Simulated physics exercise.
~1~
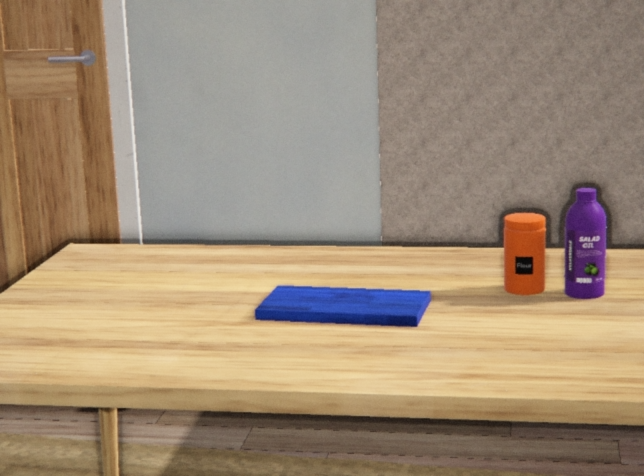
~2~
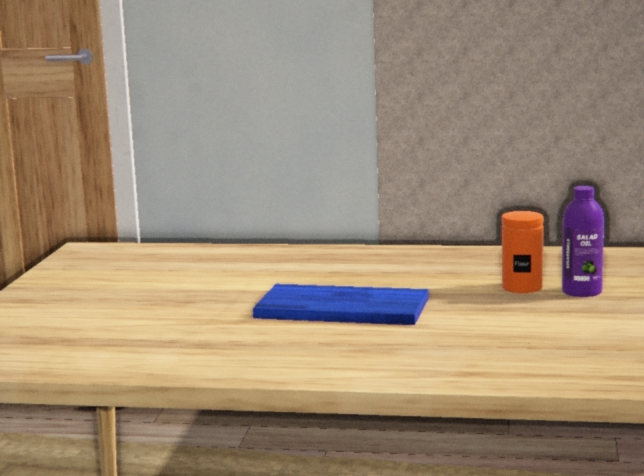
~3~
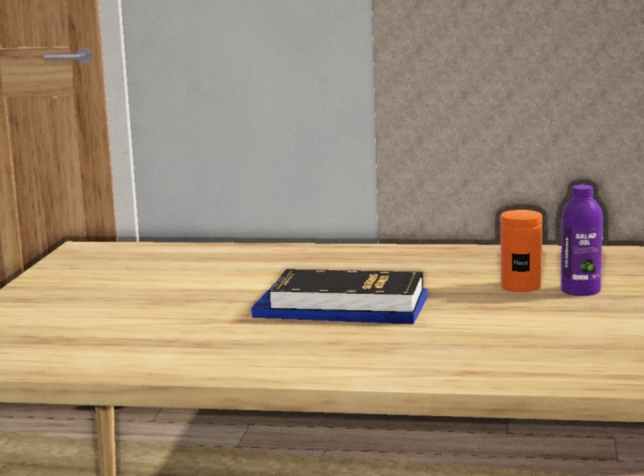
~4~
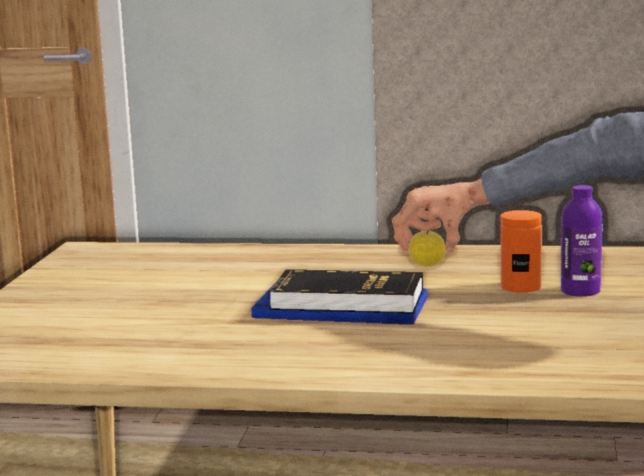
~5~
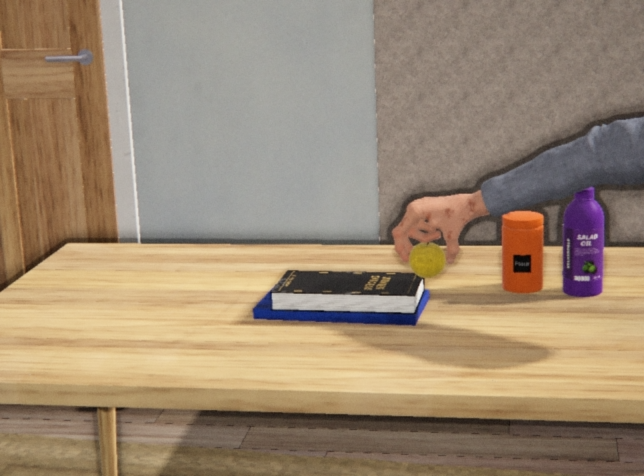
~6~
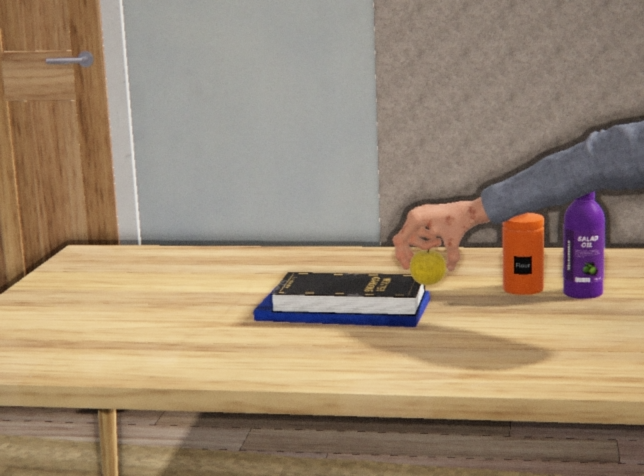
The clip shows a blue board on a wooden table near an orange jar and a purple bottle; a dark-covered book appears on the board, then a hand holding a yellow apple appears beside the book and lowers it slightly.
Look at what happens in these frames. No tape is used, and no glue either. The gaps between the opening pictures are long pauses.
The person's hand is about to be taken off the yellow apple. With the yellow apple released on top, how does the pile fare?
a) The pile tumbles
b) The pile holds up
The answer is a.
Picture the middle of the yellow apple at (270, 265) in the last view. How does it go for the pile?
Afterwards the pile tumbles over.
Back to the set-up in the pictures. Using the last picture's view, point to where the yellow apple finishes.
The object winds up at approximately (453, 298).
Then, 0.20 s after the last picture, yellow apple rolled a little near (434, 273).
Then, 0.30 s after the last picture, yellow apple now fallen.
Then, 0.40 s after the last picture, nothing new.
At rest, fallen, yellow apple; the other 4 in place. Seen from the same camera at the end, yellow apple near (453, 298). The pile comes apart.
